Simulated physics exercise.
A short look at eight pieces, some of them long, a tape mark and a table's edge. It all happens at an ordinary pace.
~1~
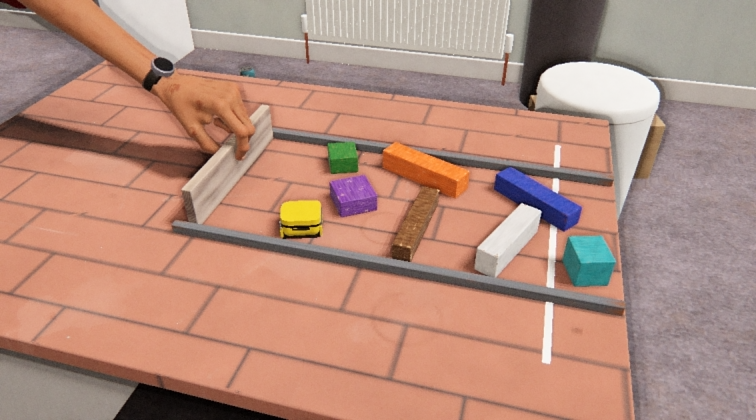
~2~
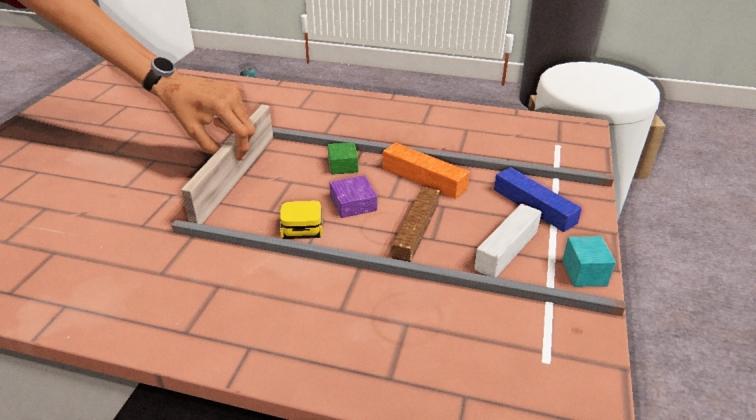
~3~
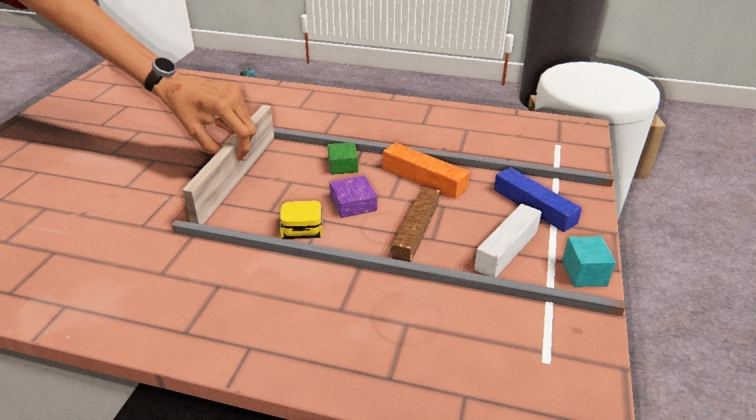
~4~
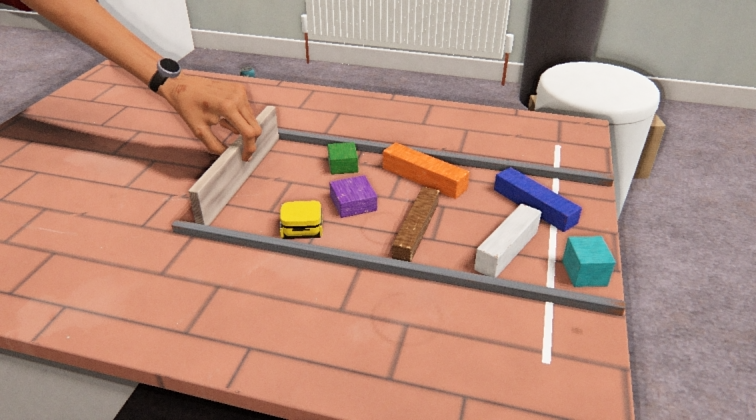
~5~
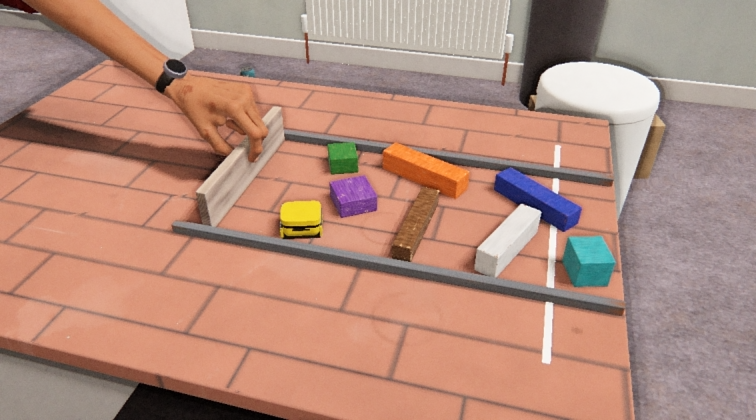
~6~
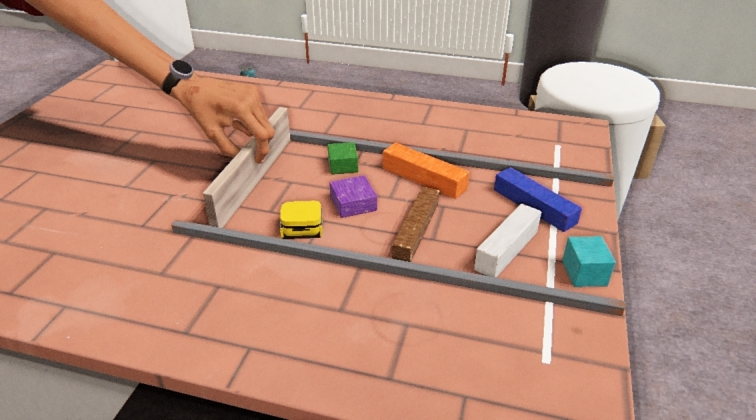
At the start, a hand holds a wooden board upright between two grey rails on a brick-patterned tabletop, with colourful blocks and a small yellow toy vehicle to its right. The hand then slides the board a short way right, toward the pieces, while they all stay still, untouched by the board.
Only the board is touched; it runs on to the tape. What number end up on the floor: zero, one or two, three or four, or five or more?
The number that fall off is three or four.
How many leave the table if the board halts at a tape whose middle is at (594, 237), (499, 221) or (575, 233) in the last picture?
Down on the floor: 5, 0 and 5.
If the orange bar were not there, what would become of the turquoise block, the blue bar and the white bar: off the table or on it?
The turquoise block comes down, the blue bar tumbles off, the white bar tumbles off.
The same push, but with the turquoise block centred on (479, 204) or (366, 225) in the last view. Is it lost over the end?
In turn it comes down; survives.
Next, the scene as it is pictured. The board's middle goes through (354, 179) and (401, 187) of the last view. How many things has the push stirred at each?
The counts are 4 and 5.
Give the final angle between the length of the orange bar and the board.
Near 25 degrees.
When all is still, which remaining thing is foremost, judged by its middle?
It is the orange bar.
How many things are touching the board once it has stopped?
That makes 3.
Soon after, none off yet; turquoise block at rest near (588, 262); blue bar at rest near (536, 198); white bar at rest near (509, 240).
In the end, the number that fall off is three or four; gone, white bar, blue bar and turquoise block.
